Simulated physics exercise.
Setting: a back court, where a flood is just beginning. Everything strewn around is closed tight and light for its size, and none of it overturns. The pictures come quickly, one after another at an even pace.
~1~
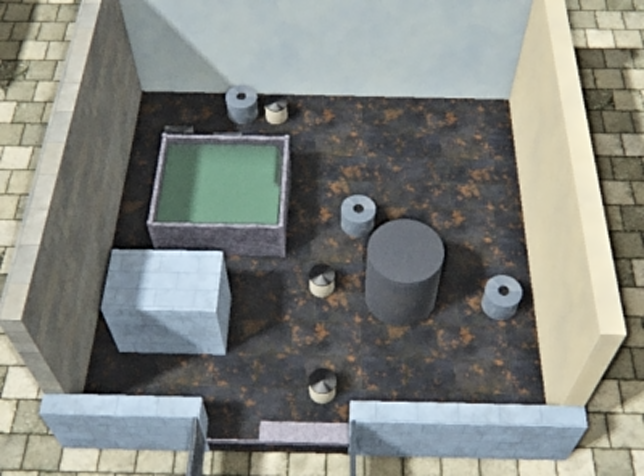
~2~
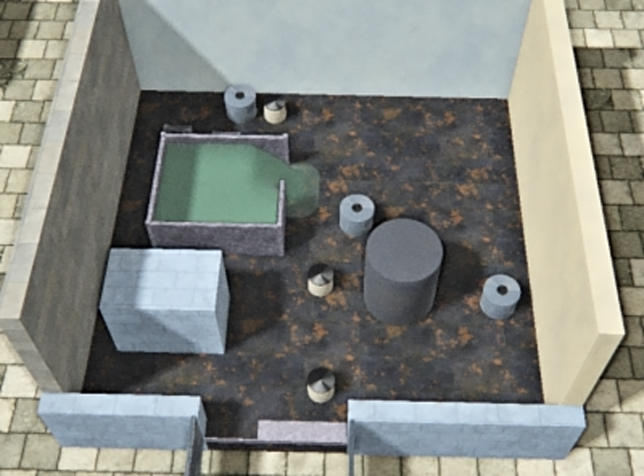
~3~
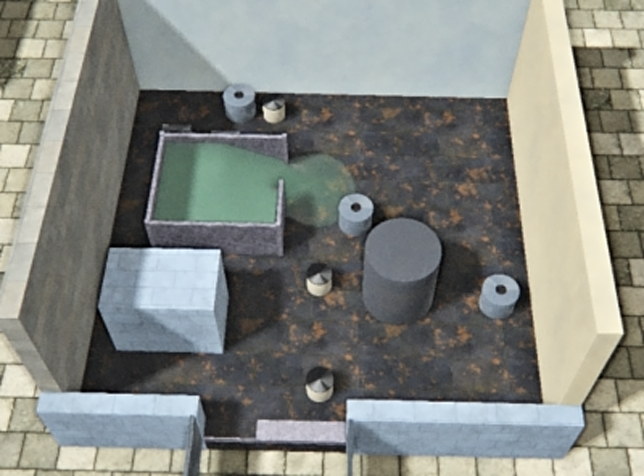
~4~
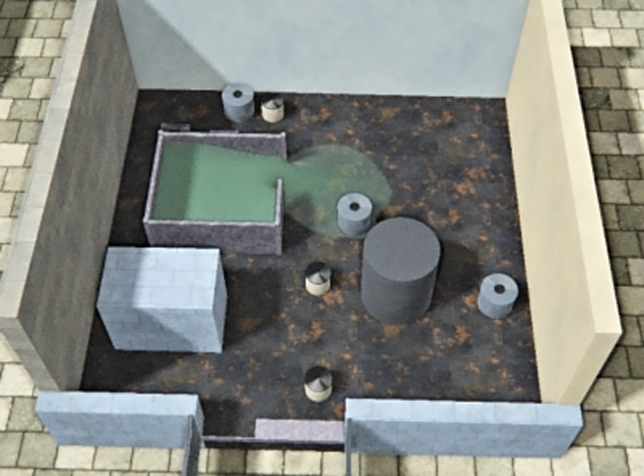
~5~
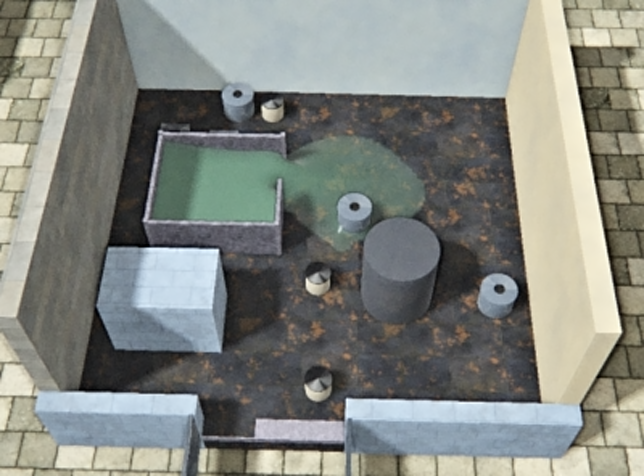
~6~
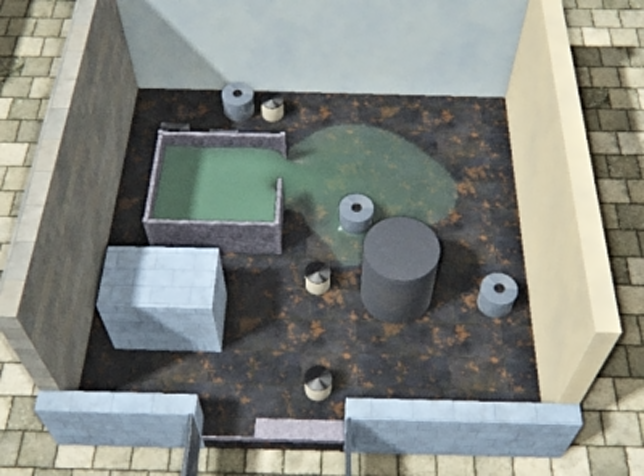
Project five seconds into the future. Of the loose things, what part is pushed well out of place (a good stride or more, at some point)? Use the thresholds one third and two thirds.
I'd put it under one third.
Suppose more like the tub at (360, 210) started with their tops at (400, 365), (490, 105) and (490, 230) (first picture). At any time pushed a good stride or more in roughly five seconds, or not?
Result by item: Stays where it is / gets dislodged / gets dislodged.
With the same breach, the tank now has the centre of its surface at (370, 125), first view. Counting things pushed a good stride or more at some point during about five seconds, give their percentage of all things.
My reckoning says roughly 40 percent.
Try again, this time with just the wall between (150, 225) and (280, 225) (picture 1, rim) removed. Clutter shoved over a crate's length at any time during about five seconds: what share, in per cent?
I'd put it at about 50 percent.
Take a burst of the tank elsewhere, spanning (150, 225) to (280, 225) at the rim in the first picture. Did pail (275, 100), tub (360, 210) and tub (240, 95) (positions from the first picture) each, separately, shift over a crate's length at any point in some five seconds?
Well, in order they come out as below the mark, below the mark and below the mark.
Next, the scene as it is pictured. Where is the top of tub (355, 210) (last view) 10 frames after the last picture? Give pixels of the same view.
I'd put it at about (409, 236).
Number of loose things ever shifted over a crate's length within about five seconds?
The count is 2.
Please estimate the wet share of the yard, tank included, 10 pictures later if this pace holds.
Estimate: Close to 45 in a hundred.
A moment on, 0 of 8 are well off their spots; 0 afloat.
Next, 1 of 8 are well off their spots; 0 afloat.
Later, 1 of 8 are well off their spots; 0 afloat.
In the end, 2 of 8 are well off their spots, and 2 have been at some point; 1 afloat.
